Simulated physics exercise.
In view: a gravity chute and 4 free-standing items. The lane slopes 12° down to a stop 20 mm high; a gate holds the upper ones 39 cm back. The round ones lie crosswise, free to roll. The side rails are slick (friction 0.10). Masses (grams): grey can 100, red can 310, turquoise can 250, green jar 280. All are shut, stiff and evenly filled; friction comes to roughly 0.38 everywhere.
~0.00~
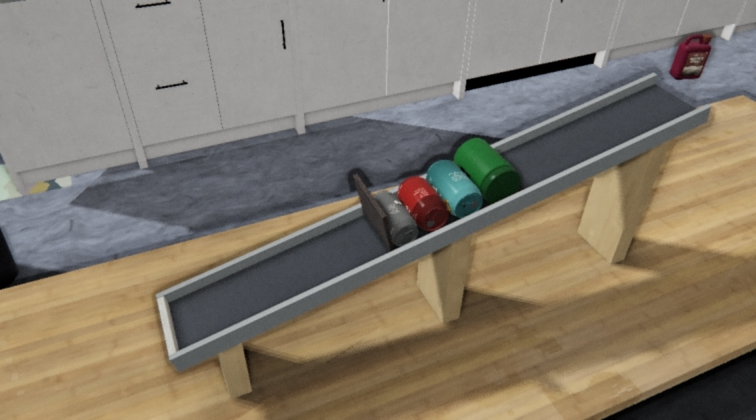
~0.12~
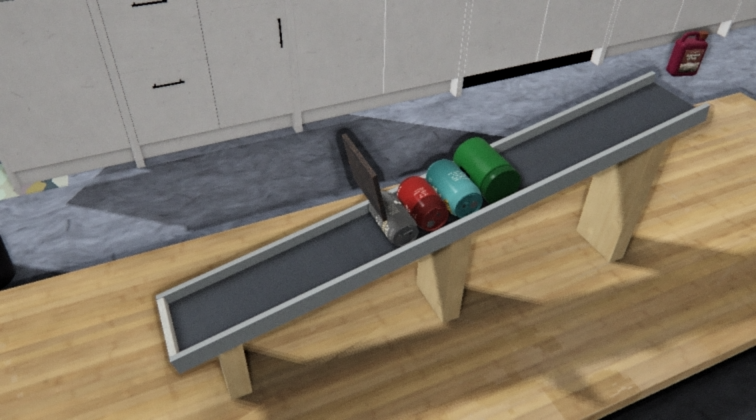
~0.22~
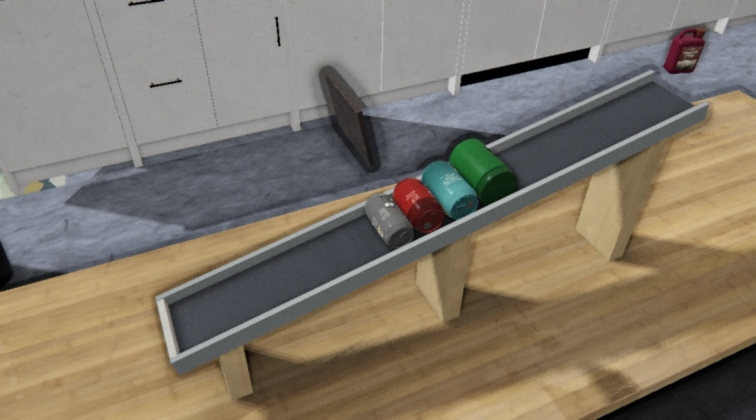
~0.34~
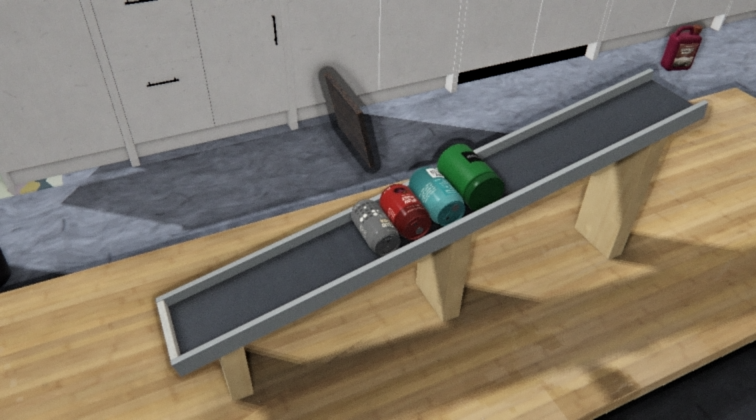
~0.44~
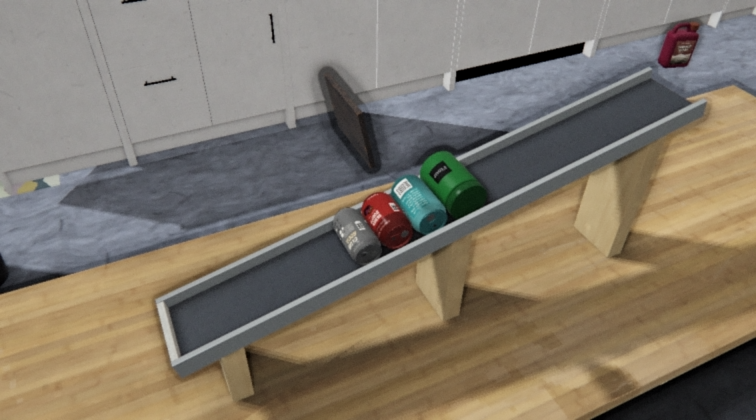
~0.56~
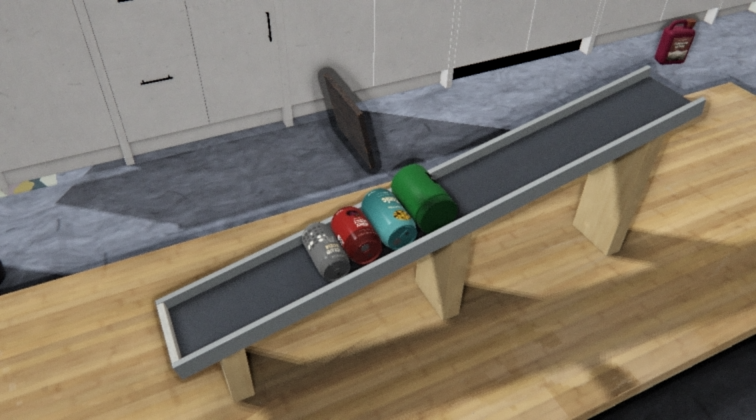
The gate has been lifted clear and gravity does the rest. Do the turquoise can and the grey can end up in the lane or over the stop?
The turquoise can stops in the lane, the grey can clears the end.
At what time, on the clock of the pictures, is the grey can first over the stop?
At about 1.0 s.
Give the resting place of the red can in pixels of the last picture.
At about (184, 318).
After 0.76 s, leader 12 cm from the stop; grey can near (250, 288); turquoise can near (316, 253).
After 0.96 s, grey can near (153, 319); turquoise can near (234, 293).
In the end (1.5 s), over the stop, grey can; the other 3 in the lane. In the last view, turquoise can near (221, 300).
